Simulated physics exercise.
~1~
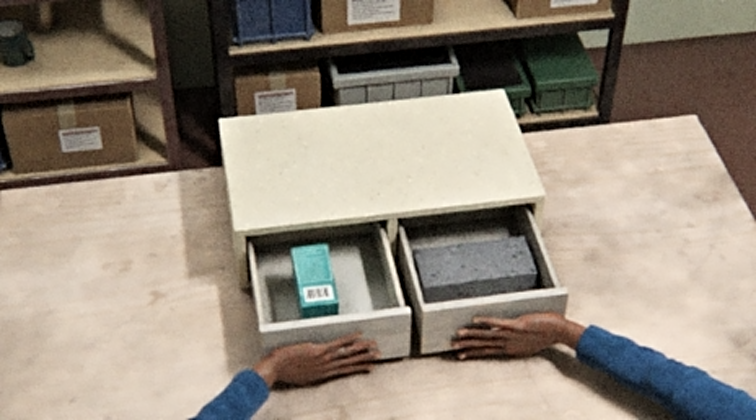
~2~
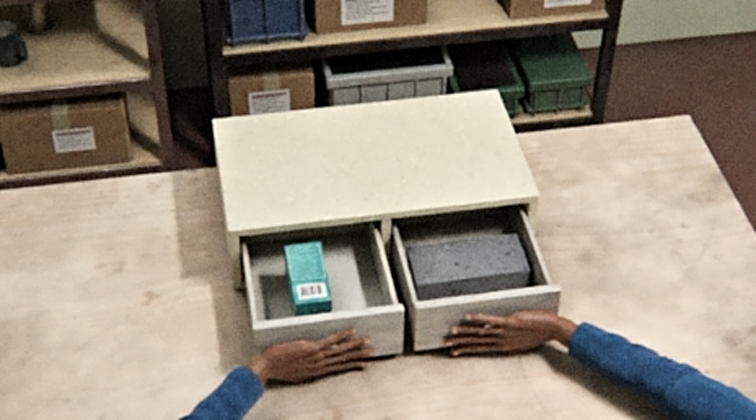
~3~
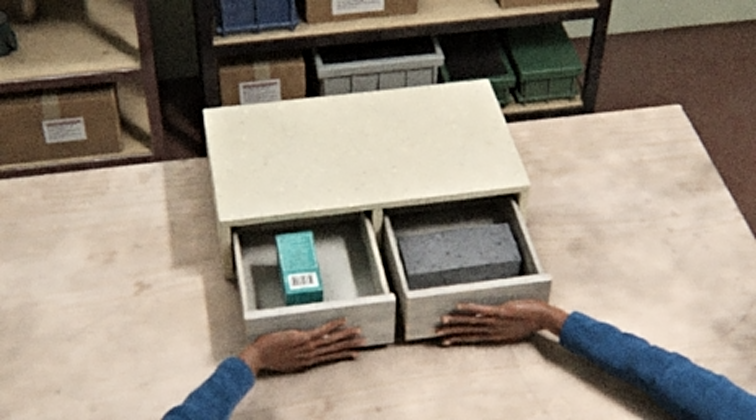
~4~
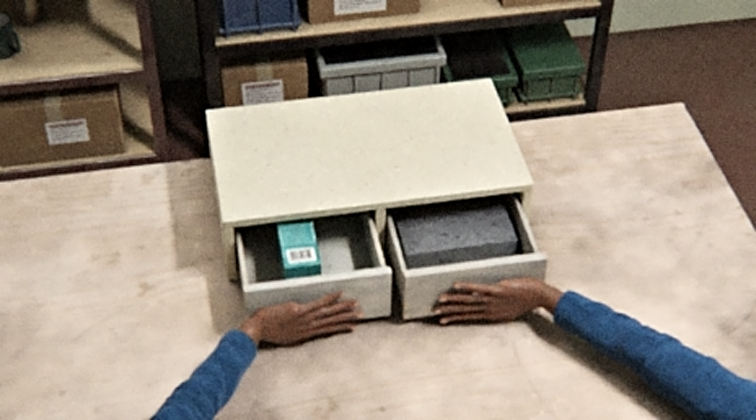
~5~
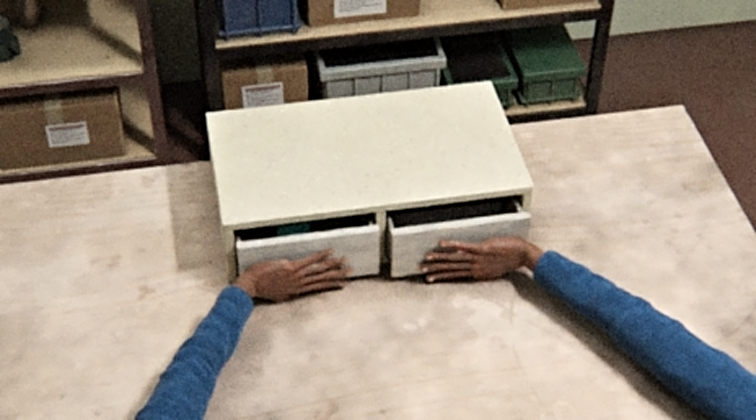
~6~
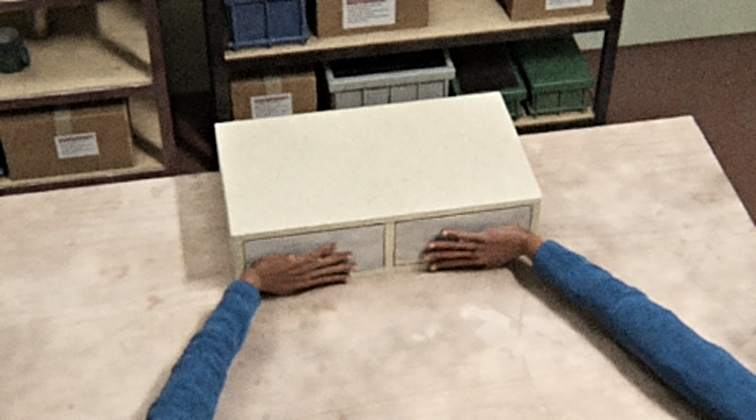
On a workroom table, two hands pushing both open drawers, holding a turquoise carton and a grey brick, fully into a cream chest.
